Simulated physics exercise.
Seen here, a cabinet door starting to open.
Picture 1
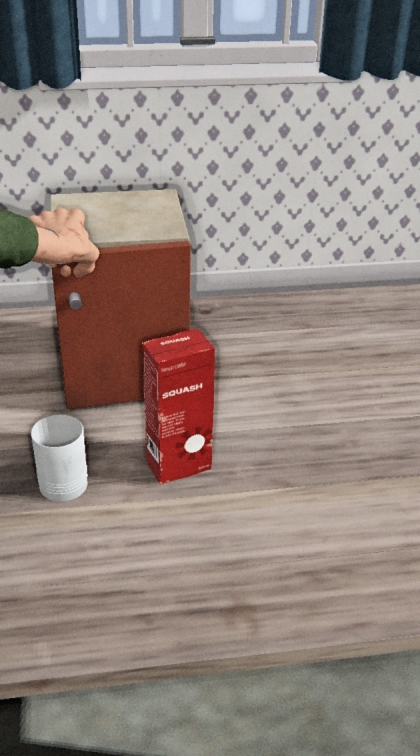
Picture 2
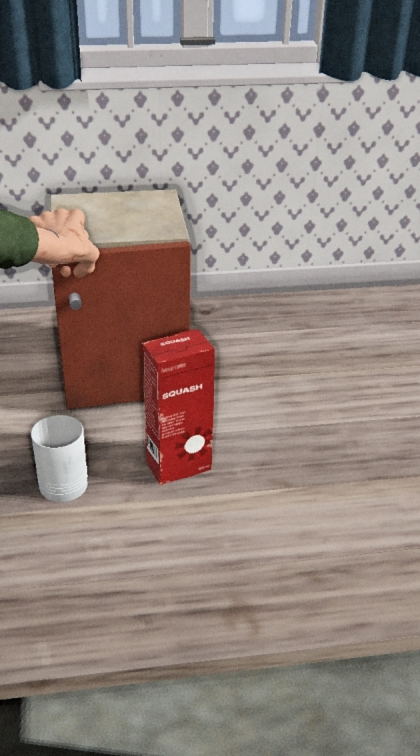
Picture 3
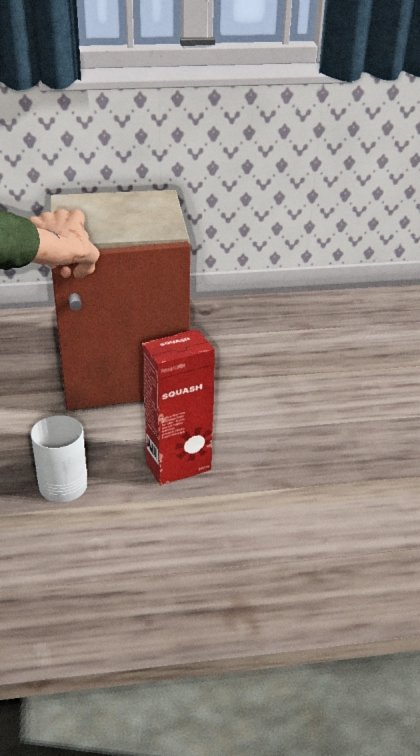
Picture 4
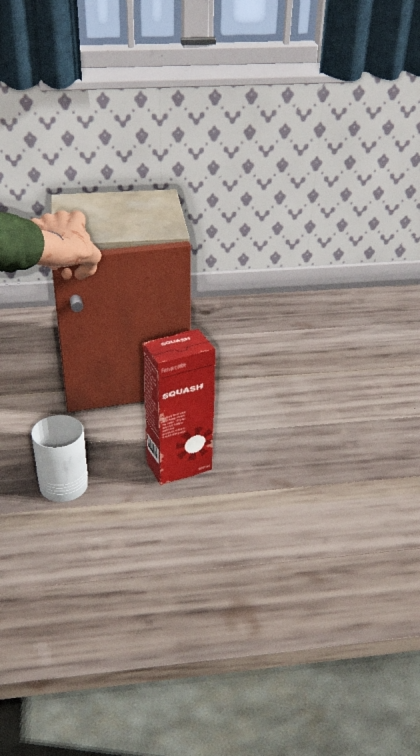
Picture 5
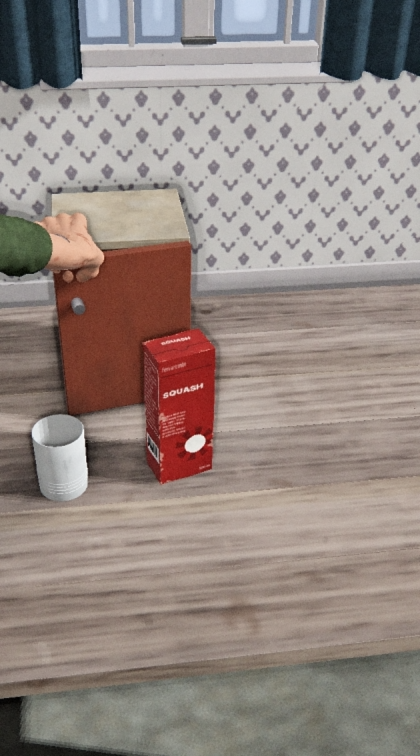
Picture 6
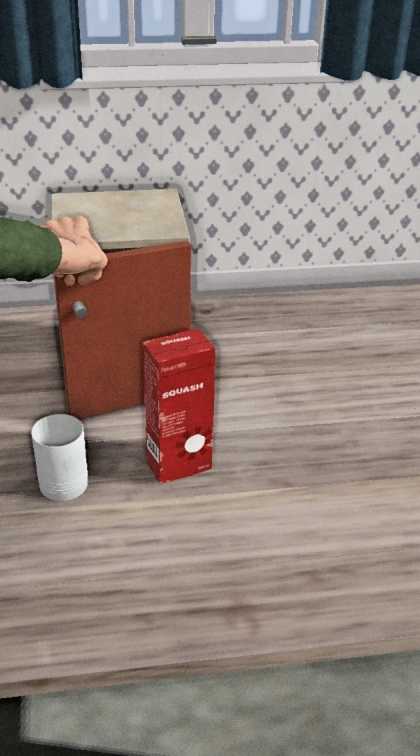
We see a hand in a green sleeve gripping the top of a small cabinet's reddish-brown door, behind a red carton and a white beaker on a wooden surface. The hand then pulls the door slightly open.
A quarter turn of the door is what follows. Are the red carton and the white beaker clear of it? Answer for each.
The red carton gets knocked, the white beaker escapes contact.
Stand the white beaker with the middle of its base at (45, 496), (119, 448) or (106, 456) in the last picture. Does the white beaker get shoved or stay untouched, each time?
The white beaker is missed; gets knocked; gets shoved.
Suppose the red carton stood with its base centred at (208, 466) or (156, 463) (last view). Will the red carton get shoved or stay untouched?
The red carton gets shoved; gets knocked.
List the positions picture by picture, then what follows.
In the first frame, door 4° open; red carton (179, 409); white beaker (61, 458); door (126, 332).
In the second frame, door 4° open; white beaker (61, 459); door (126, 332).
In the third frame, door 4° open; red carton (179, 410); door (126, 333).
In the fourth frame, door 6° open; white beaker (61, 459); door (127, 334).
In the fifth frame, door 9° open; red carton (180, 409); door (128, 335).
In the sixth frame, door 13° open; red carton (179, 409); white beaker (61, 458); door (129, 337).
Then, 1.16 s later than the last frame, door 65° open; red carton shifted a little near (190, 410); white beaker at rest near (61, 458).
Then, 1.44 s later than the last frame, door 77° open; red carton shifted about its own width near (215, 414); white beaker at rest near (61, 458).
When it is over, the red carton gets shoved, near (242, 414); the white beaker stays untouched, near (61, 458).
